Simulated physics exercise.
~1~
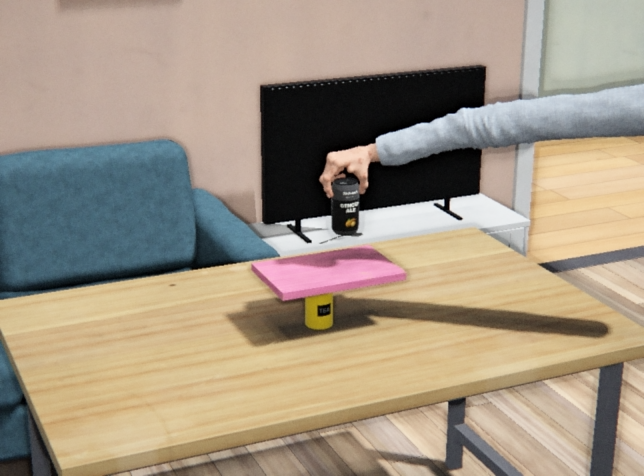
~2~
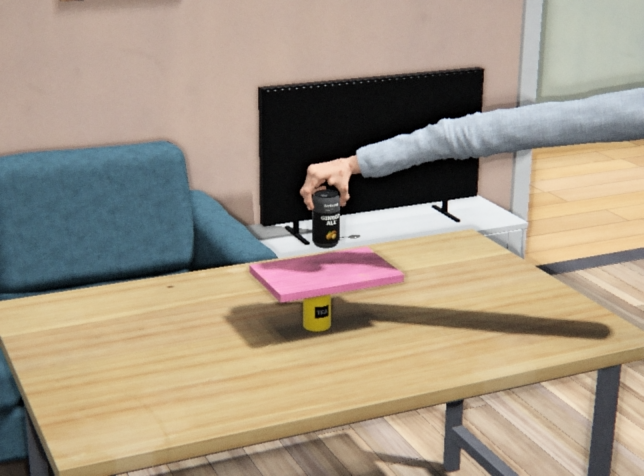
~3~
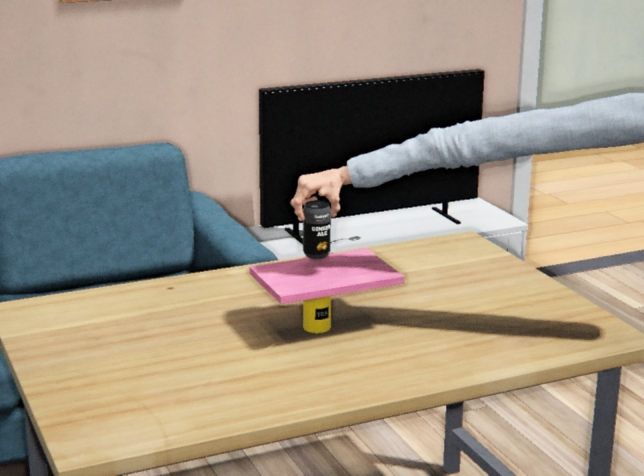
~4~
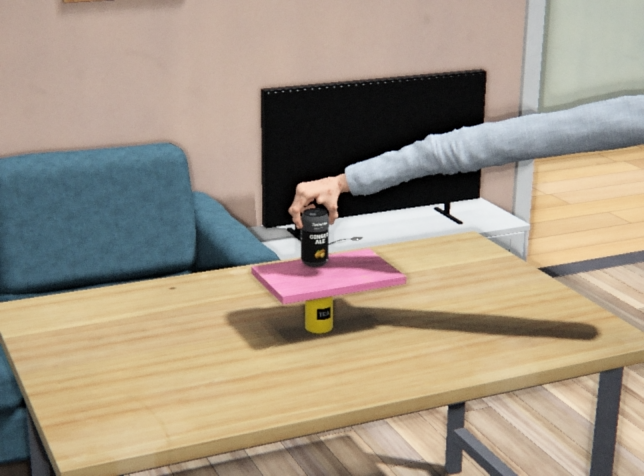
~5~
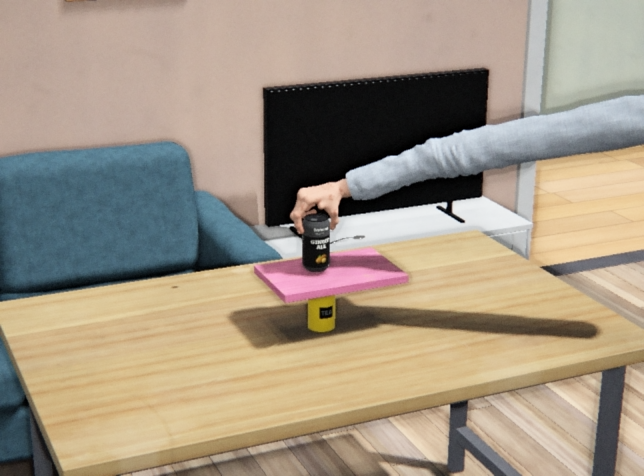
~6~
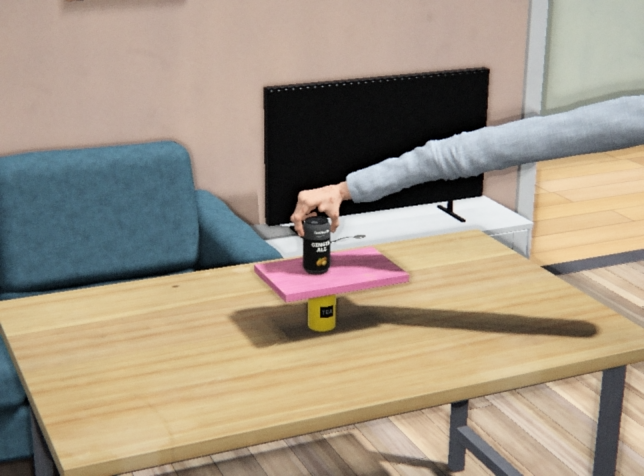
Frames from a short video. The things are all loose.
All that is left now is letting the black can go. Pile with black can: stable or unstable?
Stable.
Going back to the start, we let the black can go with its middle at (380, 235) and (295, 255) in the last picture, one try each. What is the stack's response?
Trial 1 - collapsed; trial 2 - stable.
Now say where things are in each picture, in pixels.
The first frame shows on its way; black can (345, 207); pink board (328, 271).
The second frame shows on its way; black can (326, 219); pink board (326, 273).
The third frame shows on its way; black can (317, 230); pink board (326, 275).
The fourth frame shows on its way; black can (315, 238); pink board (328, 275).
The fifth frame shows on its way; black can (316, 243); pink board (331, 274).
The sixth frame shows in place under the hand; black can (317, 246); pink board (331, 273).
Then, 0.70 s past the last view, nothing moves.
Then, 1.70 s past the last view, black can resting near (317, 246).
Finally, all 3 still in place. Final places as the last picture's camera would see them, black can near (317, 246). The stack stays up.
